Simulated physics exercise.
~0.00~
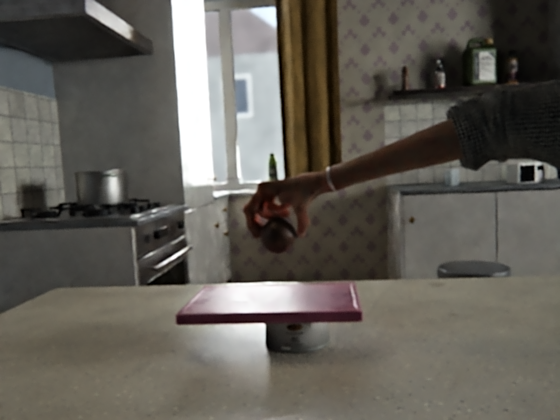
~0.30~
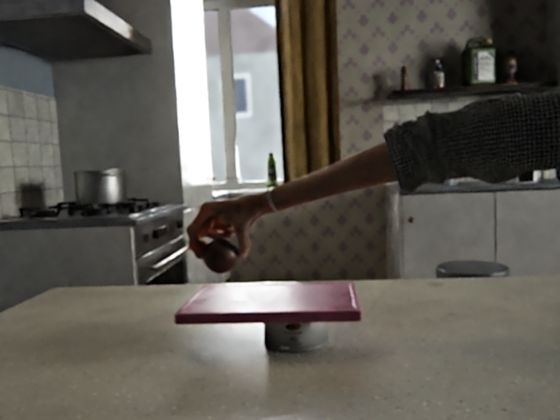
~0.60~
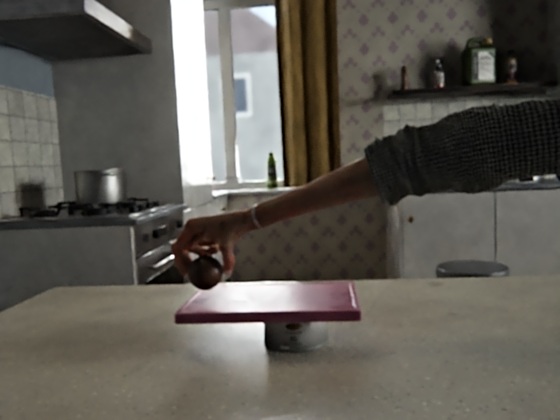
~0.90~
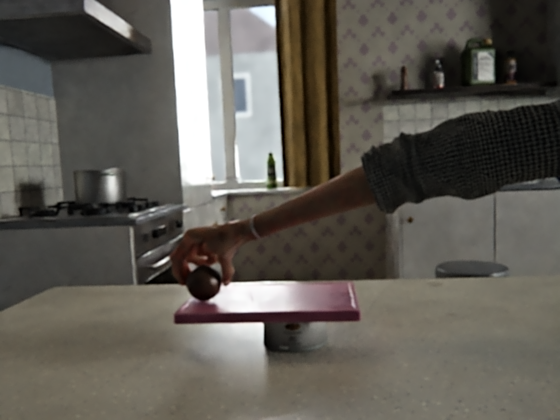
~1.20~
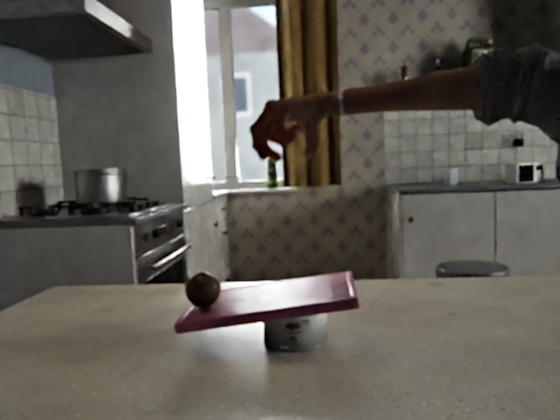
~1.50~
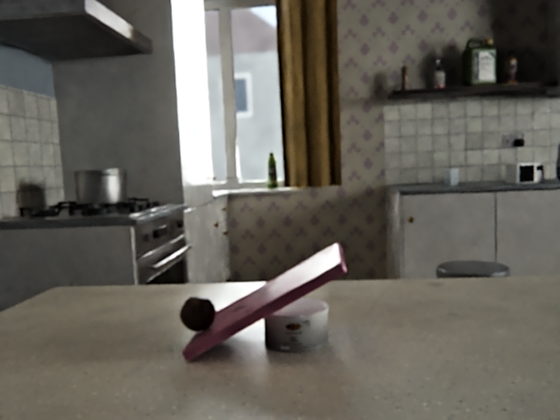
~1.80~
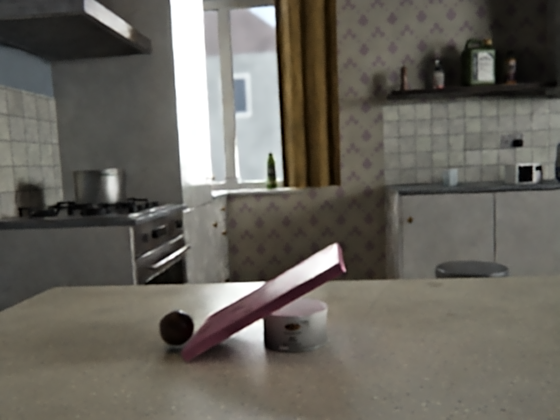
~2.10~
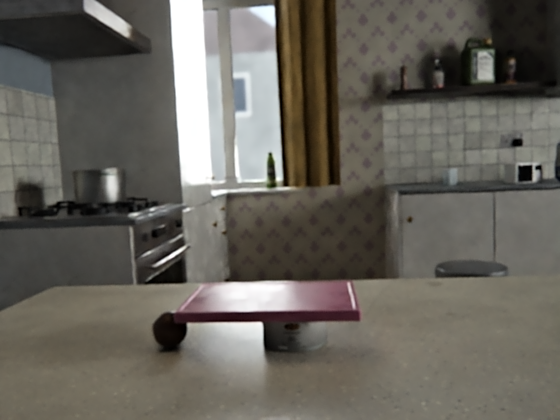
A brown onion, held in a hand reaching in from the right, moves left above a flat pink lid balanced on a small white tub on a kitchen table. The hand lowers the onion onto the lid's left end, lets go and draws back. At once the lid tips down on the left, its right end rising steeply. The onion slides off the low end and drops to the tabletop, moving slightly left. The lid then rocks back to nearly level on the tub, leaving the onion resting on the table beside its left edge.
